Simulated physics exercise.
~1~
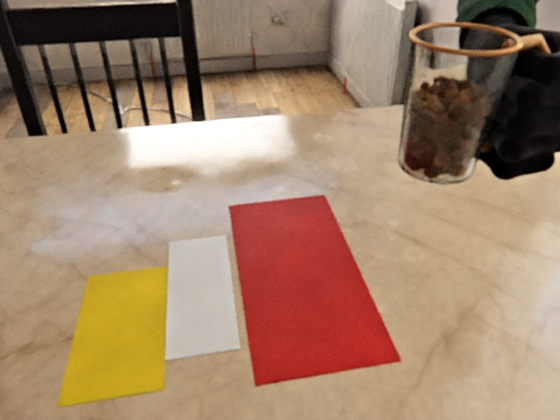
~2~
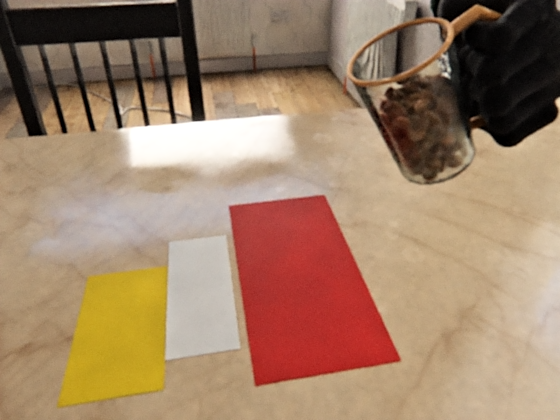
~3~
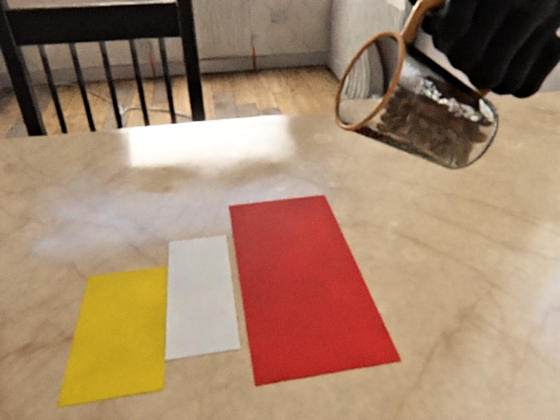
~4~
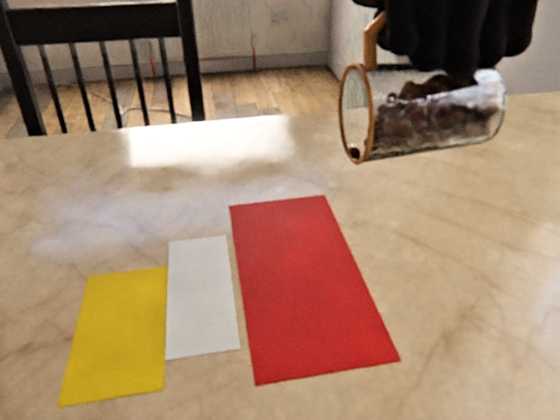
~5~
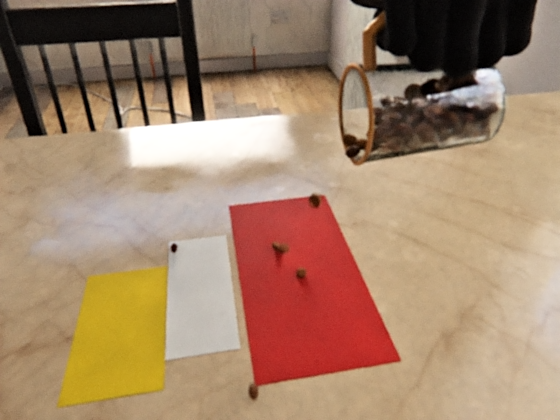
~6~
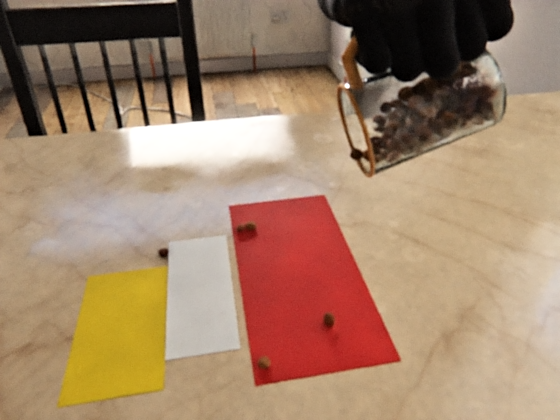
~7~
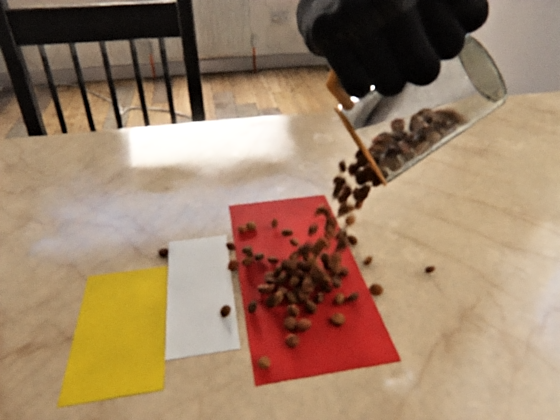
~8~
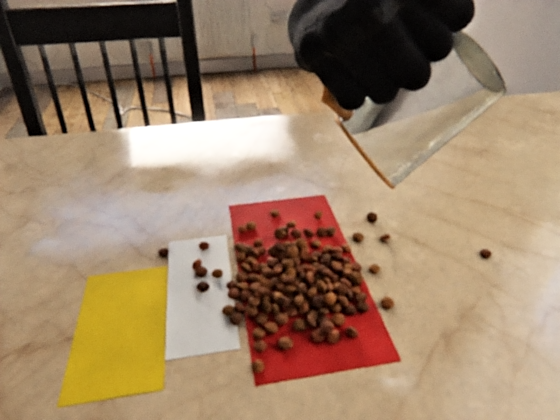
We see a black-gloved hand tip a clear cup of brown kibble above red, white and yellow mats on a table, first dropping a few pieces, then pouring out the rest, which ends mostly heaped on the red mat with some scattered around.
